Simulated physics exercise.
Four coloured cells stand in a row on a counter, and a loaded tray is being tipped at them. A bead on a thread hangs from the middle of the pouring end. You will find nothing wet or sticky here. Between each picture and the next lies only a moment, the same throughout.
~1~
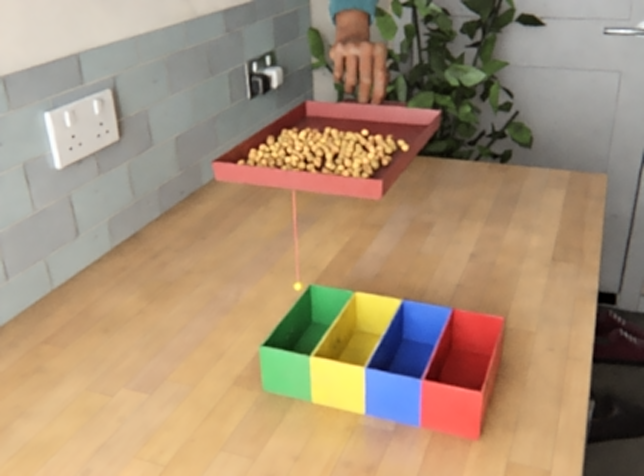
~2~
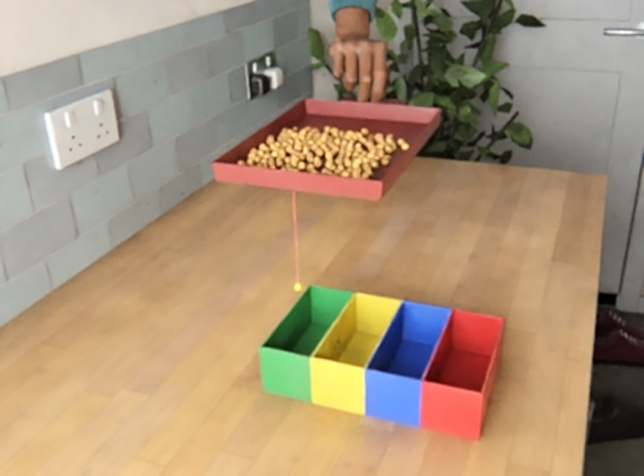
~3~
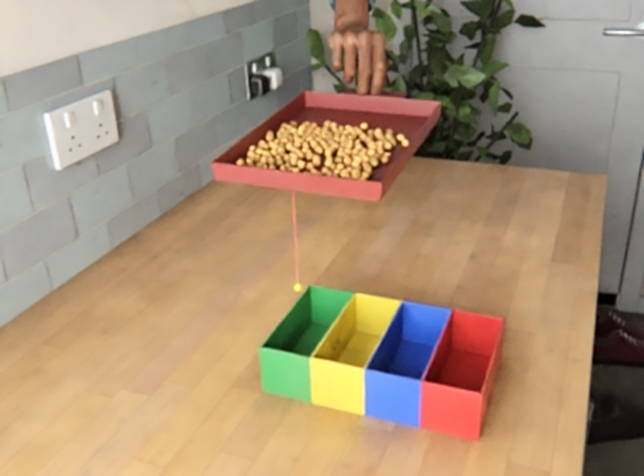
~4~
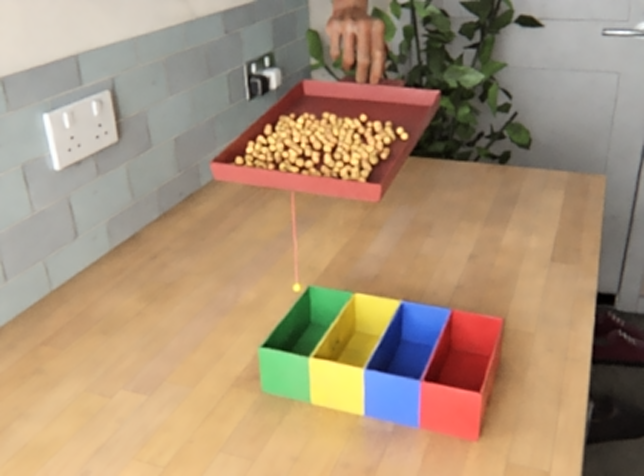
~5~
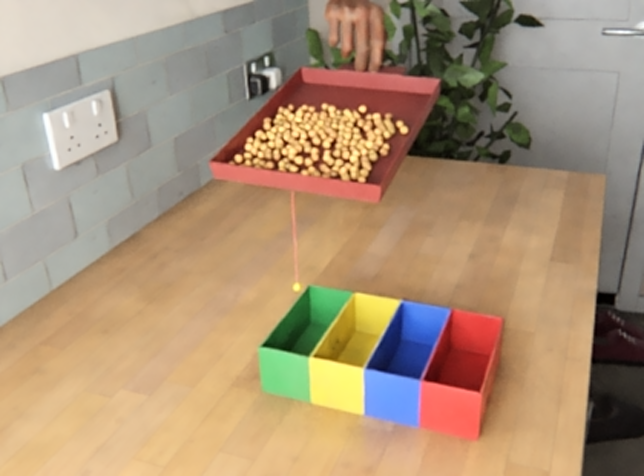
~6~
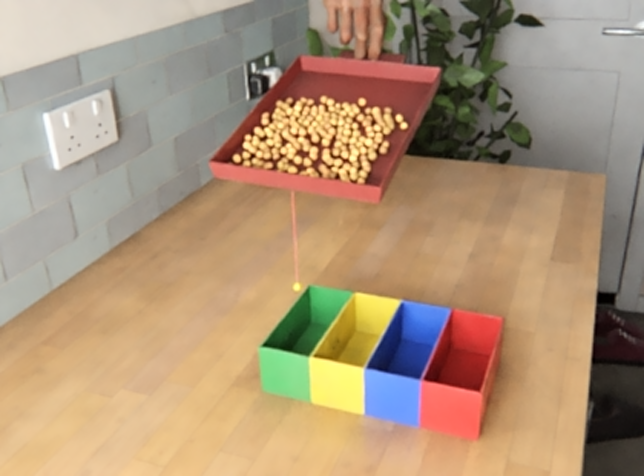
Red tray of small round wooden beads tilting gradually as a hand raises its far end above four coloured cells on a counter.
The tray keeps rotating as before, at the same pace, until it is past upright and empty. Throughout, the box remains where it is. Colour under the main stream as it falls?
Yellow, I would say.
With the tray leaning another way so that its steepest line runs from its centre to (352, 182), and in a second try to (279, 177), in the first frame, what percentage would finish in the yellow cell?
I'd expect around 70 in a hundred first and around 0 in a hundred second.
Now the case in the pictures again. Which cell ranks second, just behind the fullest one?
Place 2: The green cell.
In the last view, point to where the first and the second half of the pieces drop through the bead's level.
Around (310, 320) first; around (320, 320) second.
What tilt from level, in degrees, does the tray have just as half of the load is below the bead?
I'd say close to 105 degrees.
Soon after the last picture, tray tipped steeply; all on the tray.
A little later, tray tipped past a quarter turn; about half on the tray; a stray few in the yellow cell; a stray few in the green cell; about half falling or outside the box.
Later still, tray tipped past a quarter turn; about a third in the yellow cell; about a quarter in the green cell; a stray few in the blue cell; about a third falling or outside the box.
By the end, tray tipped past a quarter turn; about a third in the yellow cell; about a quarter in the green cell; a stray few in the blue cell; none in the red cell; about a third outside the box.
